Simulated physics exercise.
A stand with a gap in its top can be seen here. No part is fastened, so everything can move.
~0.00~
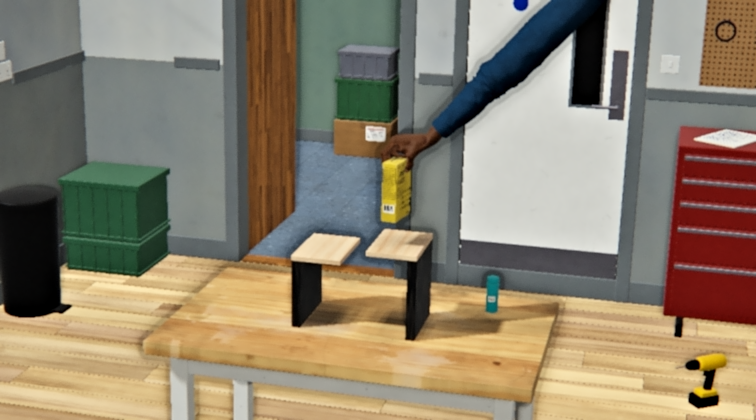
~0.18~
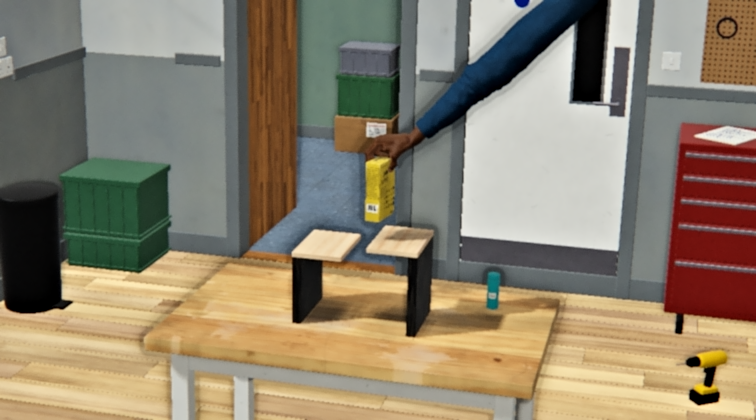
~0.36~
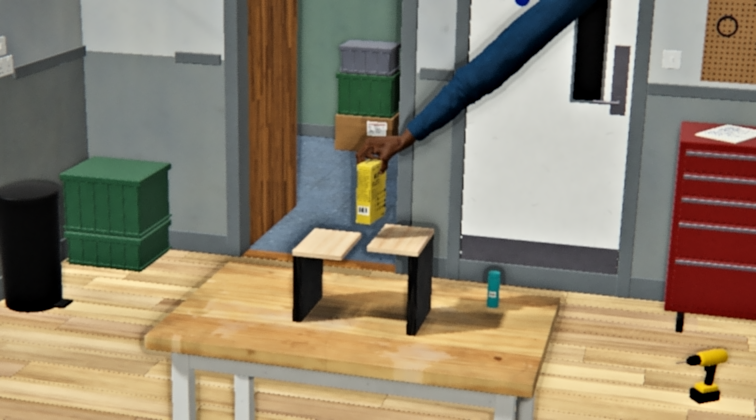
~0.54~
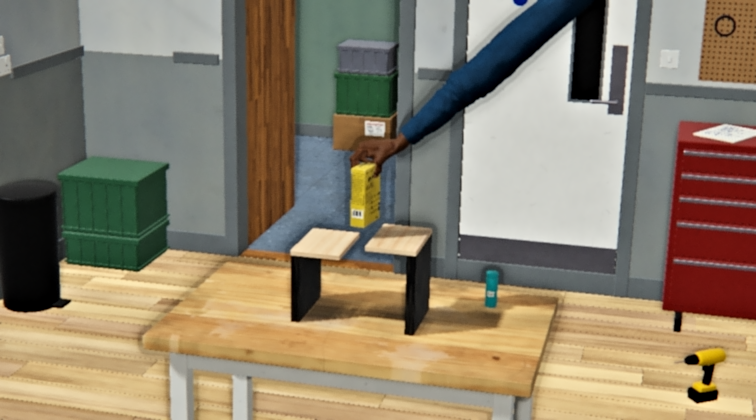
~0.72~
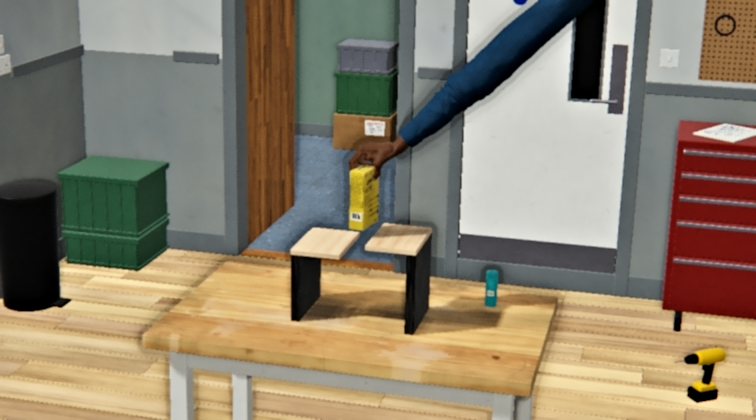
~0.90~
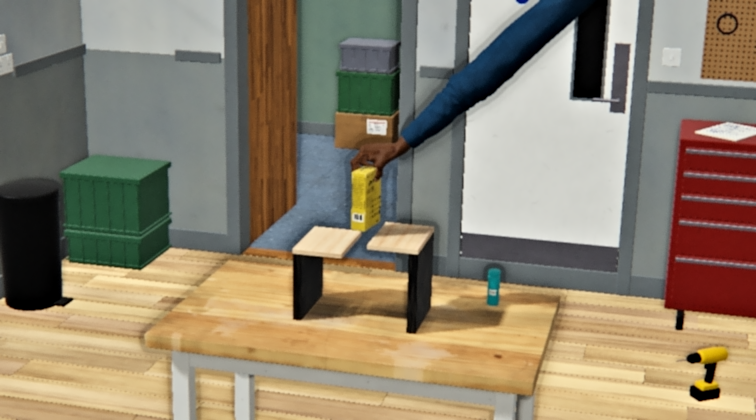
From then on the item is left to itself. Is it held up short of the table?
Sure enough, it sinks past the gap to the table.
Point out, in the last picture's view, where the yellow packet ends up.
Close to (365, 287) in the last picture.
Around 1.10 s, yellow packet displaced a little near (366, 212).
Around 1.20 s, yellow packet displaced well along near (365, 256).
Around 1.30 s, yellow packet displaced well along near (365, 285).
Finally (1.9 s), moved from the start, yellow packet; turquoise shaker still in place. Final places as the last picture's camera would see them, yellow packet near (365, 287). The packet goes down the gap.
